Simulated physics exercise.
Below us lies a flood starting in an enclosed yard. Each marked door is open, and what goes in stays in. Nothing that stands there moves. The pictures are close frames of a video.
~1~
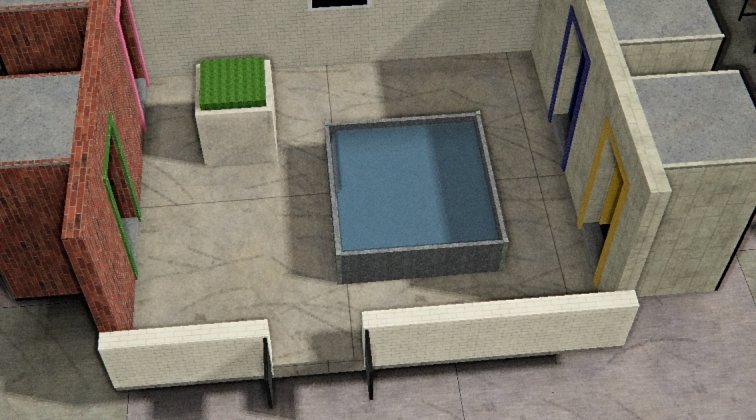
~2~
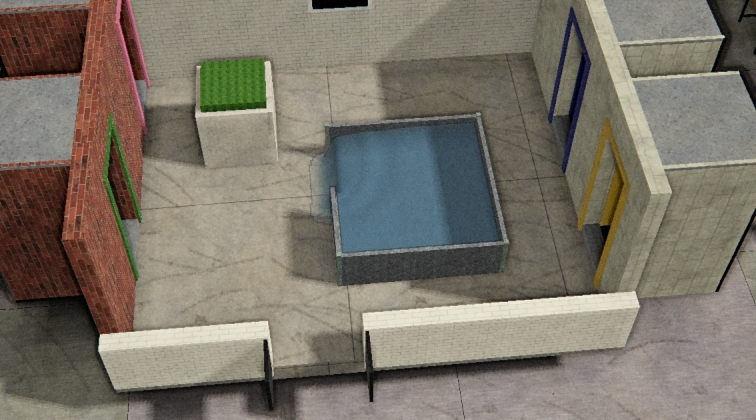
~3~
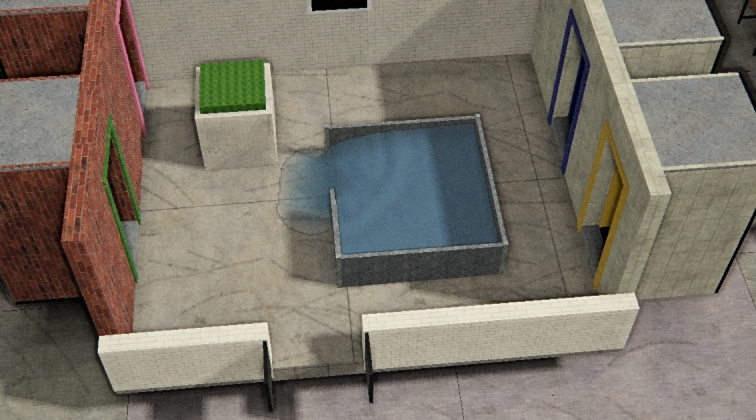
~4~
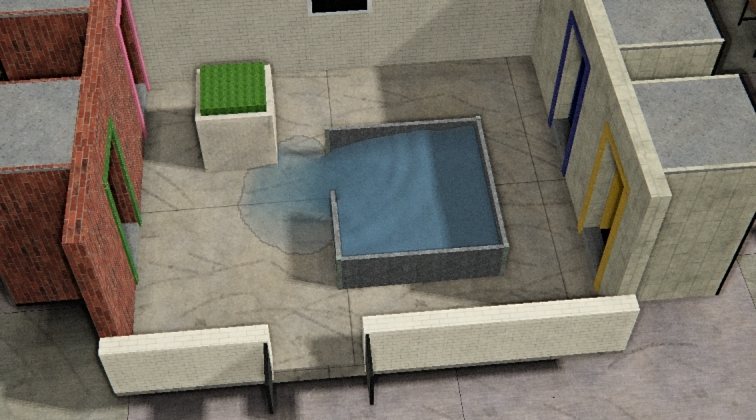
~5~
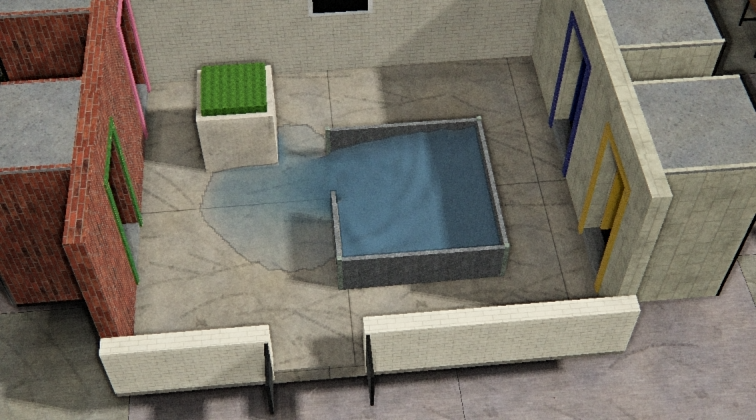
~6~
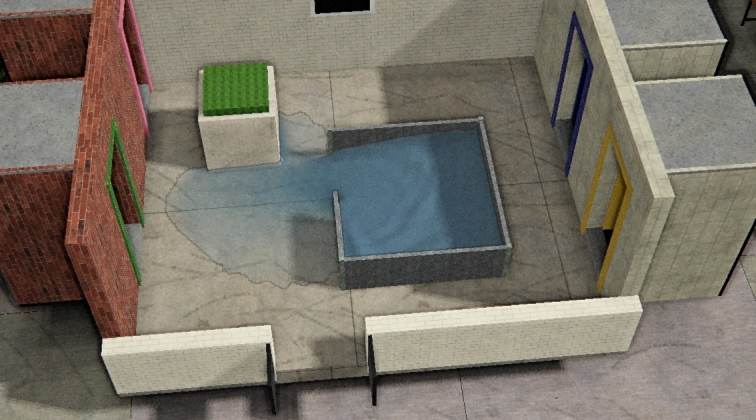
Water pours from a gap in the left side of a square grey-walled tank and spreads leftward across the paved floor of a walled yard, seen from above. A white block topped with green stands behind the spill, between a red brick wall with green and pink doorframes and a pale wall with blue and yellow ones. The thin sheet widens past the block's base while the view stays nearly still.
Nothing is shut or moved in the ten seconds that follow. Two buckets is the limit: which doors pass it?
The pink door admits no more than that; the yellow door admits no more than that; the green door lets in a lot; the blue door admits no more than that.
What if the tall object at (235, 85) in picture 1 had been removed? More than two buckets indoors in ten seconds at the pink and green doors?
Then: Pink lets more in, green passes that mark.
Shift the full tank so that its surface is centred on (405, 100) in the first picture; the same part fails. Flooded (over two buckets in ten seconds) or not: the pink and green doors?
My reading: The pink door lets more in; the green door takes less.
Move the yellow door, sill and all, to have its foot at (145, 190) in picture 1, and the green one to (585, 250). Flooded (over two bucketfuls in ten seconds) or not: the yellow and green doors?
My reading: Yellow passes that mark; green holds.
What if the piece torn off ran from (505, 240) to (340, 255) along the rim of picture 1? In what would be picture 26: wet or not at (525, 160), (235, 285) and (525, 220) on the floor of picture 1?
In that order: Under water, wet, awash.
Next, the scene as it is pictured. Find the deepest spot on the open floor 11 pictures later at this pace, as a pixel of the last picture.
Close to (145, 206).
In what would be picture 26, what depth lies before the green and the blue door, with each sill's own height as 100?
In turn 190 and 0 per cent.
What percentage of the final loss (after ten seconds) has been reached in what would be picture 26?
Close to 50 %.
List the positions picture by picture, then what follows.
Still water in the water tank at (412, 184), in the first frame.
Water pours out at (333, 178) and has run to (323, 220), in the second frame.
The front is at (293, 224), out from the gap at (332, 180), in the third frame.
The front is at (248, 216), out from the gap at (333, 183), in the fourth frame.
The front is at (208, 211), out from the gap at (333, 183), in the fifth frame.
The front is at (173, 211), out from the gap at (336, 183), in the sixth frame.
A moment on, water covers 25 % of the floor; the pink door not reached, the yellow door not reached, the green door under two buckets in, the blue door not reached.
Next, water covers 35 % of the floor; the pink door wet at the sill, nothing in, the yellow door not reached, the green door over two buckets in, the blue door not reached.
Then, water covers 60 % of the floor; the pink door wet at the sill, nothing in, the yellow door not reached, the green door far over two buckets in, the blue door not reached.
Later, water covers 90 % of the floor; the pink door wet at the sill, nothing in, the yellow door wet at the sill, nothing in, the green door far over two buckets in, the blue door wet at the sill, nothing in.
In the end, water covers 100 % of the floor; the pink door wet at the sill, nothing in, the yellow door wet at the sill, nothing in, the green door far over two buckets in, the blue door wet at the sill, nothing in.
